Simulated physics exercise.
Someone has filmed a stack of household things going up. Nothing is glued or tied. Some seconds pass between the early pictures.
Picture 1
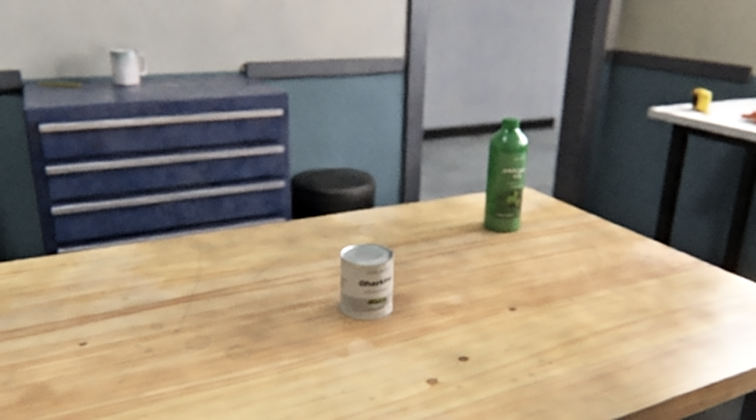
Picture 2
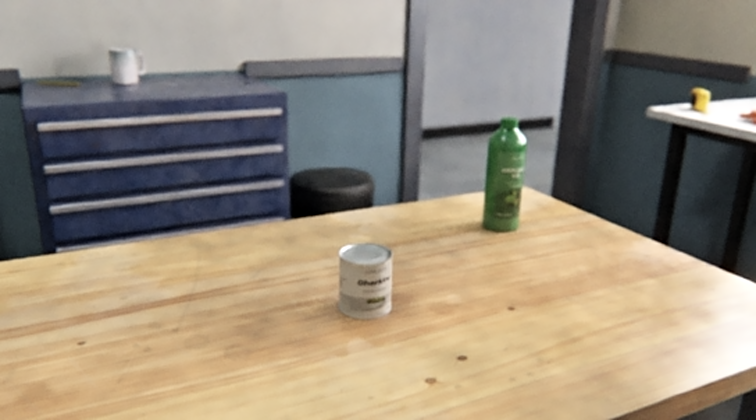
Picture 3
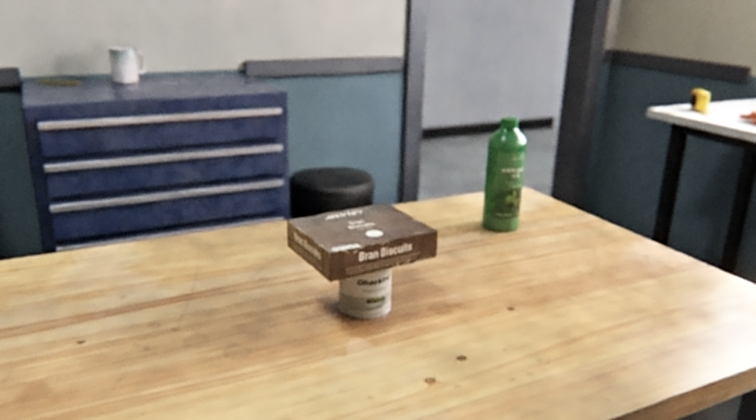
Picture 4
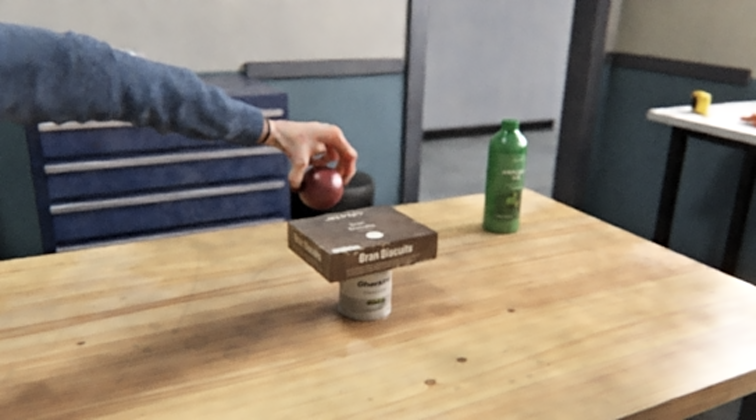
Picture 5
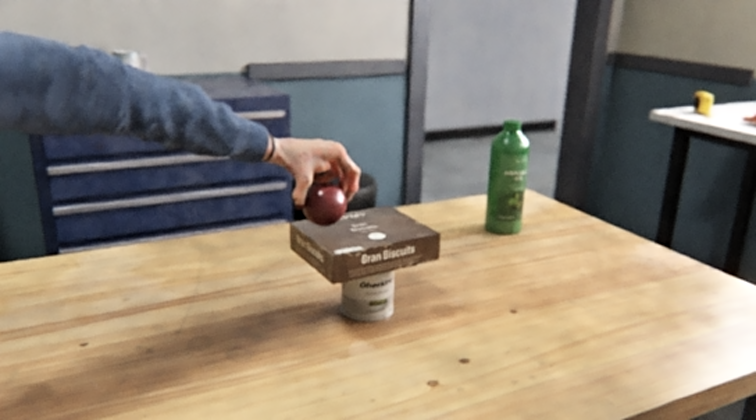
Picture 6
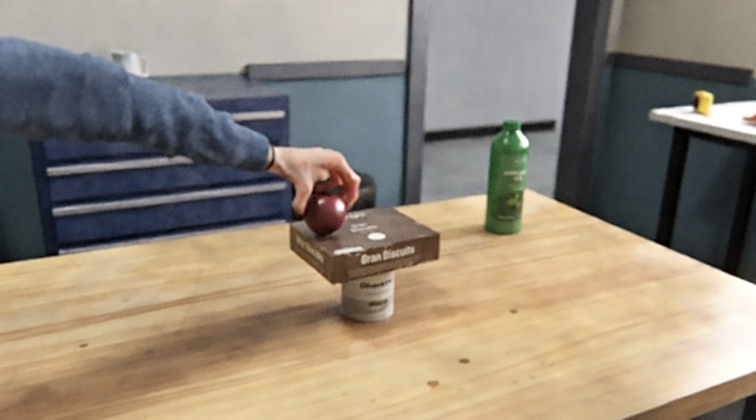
A hand lowers a red apple onto a brown box resting on a white can.
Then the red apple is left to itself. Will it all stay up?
The pile stays up.
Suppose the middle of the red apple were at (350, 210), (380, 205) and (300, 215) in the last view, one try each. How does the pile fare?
First try: It keeps its balance; second try: It holds; third try: It loses its balance.
Then, 0.90 s later than the last frame, all is still.
Then, 2.00 s later than the last frame, red apple resting near (324, 213).
When it is over, all 4 as before. End places, in pixels of the last picture, red apple near (323, 213). The pile holds.
